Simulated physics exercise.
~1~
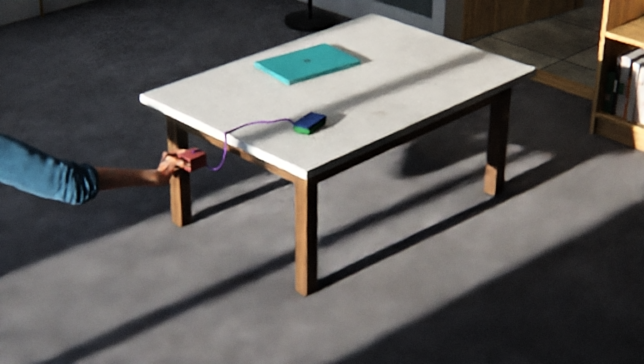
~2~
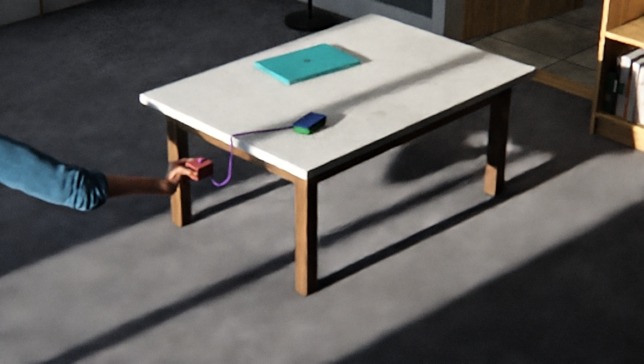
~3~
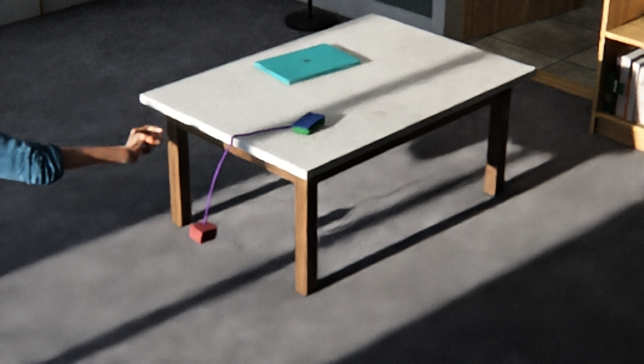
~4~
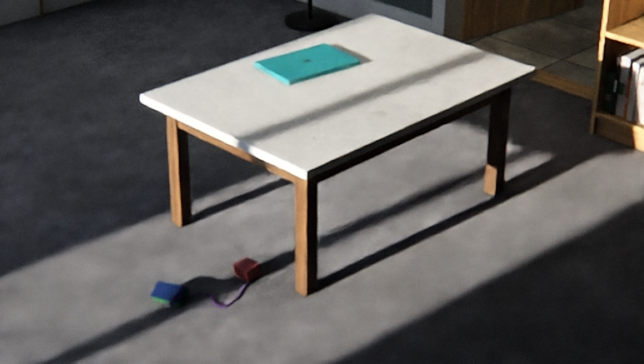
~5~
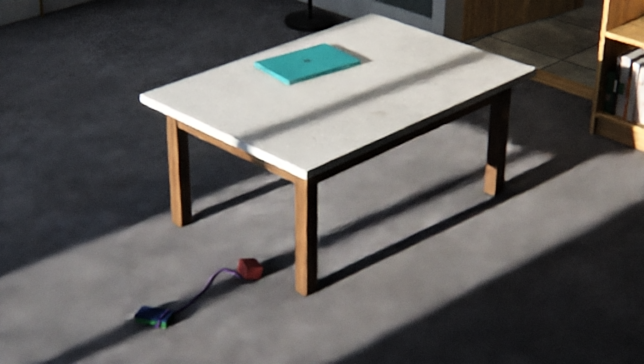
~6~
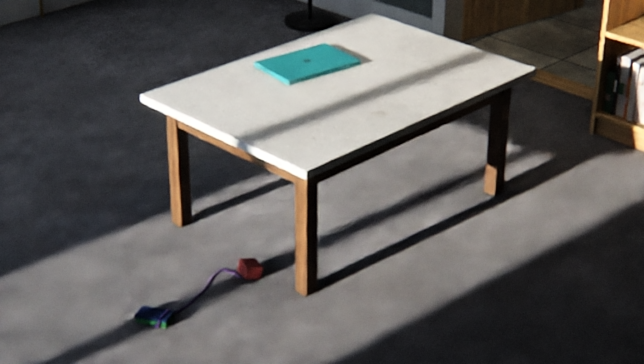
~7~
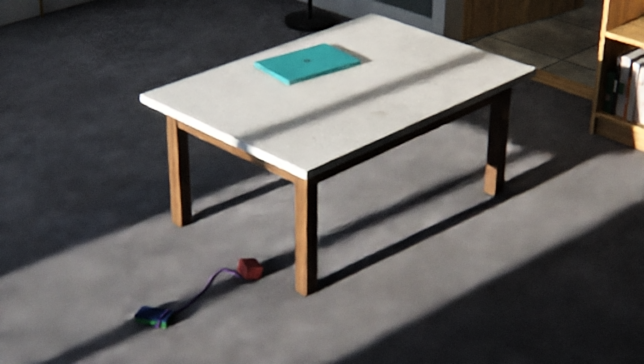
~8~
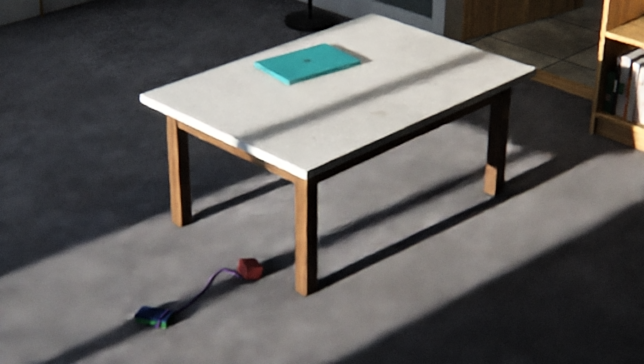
A hand held a red block on a string off the end of a white table, then let go and drew back. The block dropped to the floor and dragged a small blue and green sponge over the edge, leaving both lying below while the turquoise laptop stayed put.
